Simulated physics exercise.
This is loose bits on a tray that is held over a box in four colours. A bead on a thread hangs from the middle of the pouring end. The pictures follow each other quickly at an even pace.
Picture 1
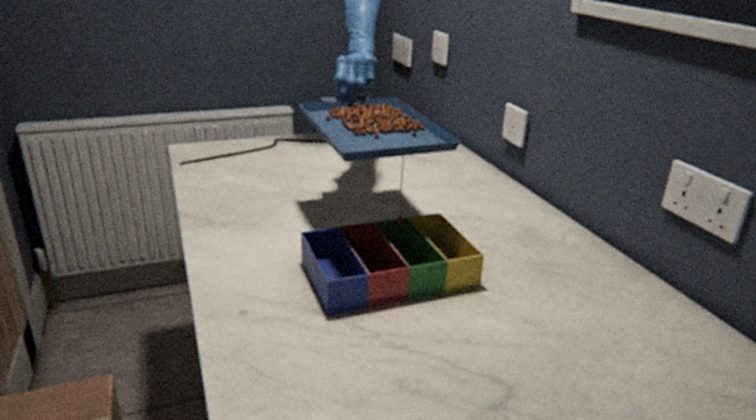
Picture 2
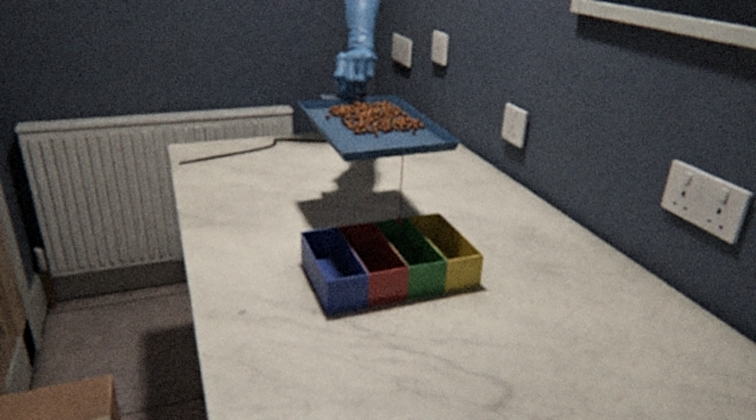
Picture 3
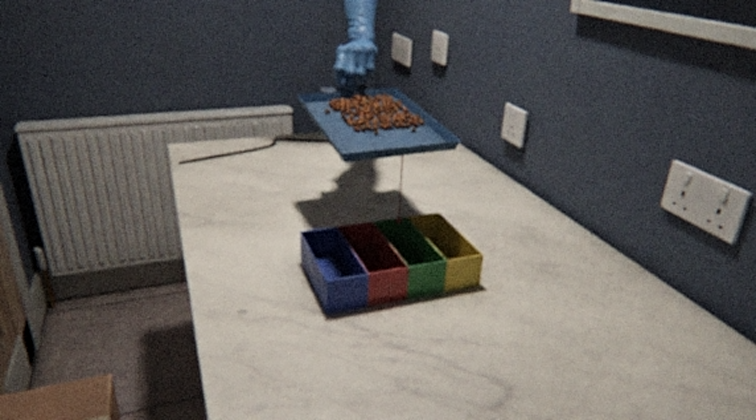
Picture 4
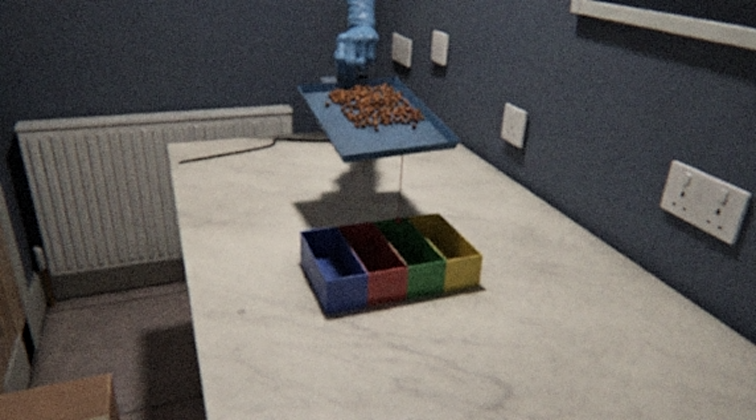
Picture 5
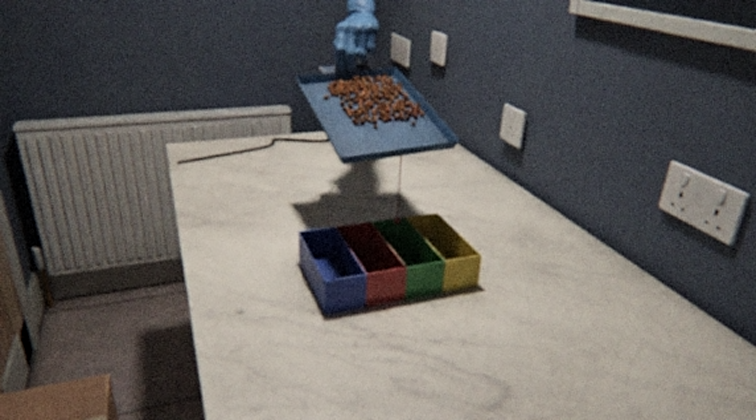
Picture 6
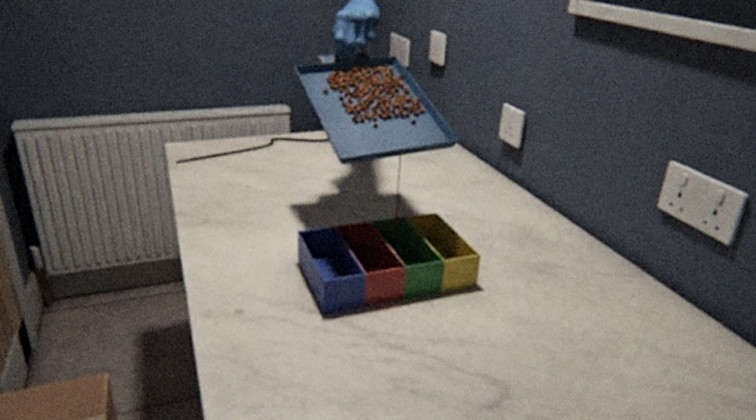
A blue tray of brown bits tilts gradually toward its left corner above a four-coloured box.
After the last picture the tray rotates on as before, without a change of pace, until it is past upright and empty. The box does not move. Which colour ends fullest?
The red one ends fullest.
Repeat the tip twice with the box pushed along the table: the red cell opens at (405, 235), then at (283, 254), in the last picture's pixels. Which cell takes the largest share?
The first try: The blue one. The second: The cell in yellow.
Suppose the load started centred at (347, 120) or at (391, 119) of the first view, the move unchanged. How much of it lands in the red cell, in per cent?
Near 50 % and 40 %.
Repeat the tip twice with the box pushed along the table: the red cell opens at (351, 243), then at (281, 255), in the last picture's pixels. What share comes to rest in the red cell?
Roughly 50 per cent, and 0 per cent.
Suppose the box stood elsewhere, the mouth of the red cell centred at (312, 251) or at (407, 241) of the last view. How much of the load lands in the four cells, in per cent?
Near 90 % and 70 %.
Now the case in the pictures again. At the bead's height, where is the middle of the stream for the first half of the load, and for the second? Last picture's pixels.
At about (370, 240), then at (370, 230).
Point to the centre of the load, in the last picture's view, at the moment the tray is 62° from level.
Around (371, 166).
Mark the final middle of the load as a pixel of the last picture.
Roughly at (375, 281).
Soon after the last picture, tray tipped steeply; about half on the tray; a small part in the red cell; a small part in the blue cell; a small part in the green cell; a stray few in the yellow cell; about a quarter falling or outside the box.
A little later, tray tipped past a quarter turn; a stray few on the tray; about a third in the red cell; about a quarter in the green cell; about a quarter in the blue cell; a stray few in the yellow cell; about a quarter falling or outside the box.
Later still, tray tipped past a quarter turn; about half in the red cell; about a quarter in the green cell; about a quarter in the blue cell; a stray few in the yellow cell; a stray few falling or outside the box.
At rest, tray tipped past a quarter turn; about half in the red cell; about a quarter in the green cell; about a quarter in the blue cell; a stray few in the yellow cell; a stray few outside the box.
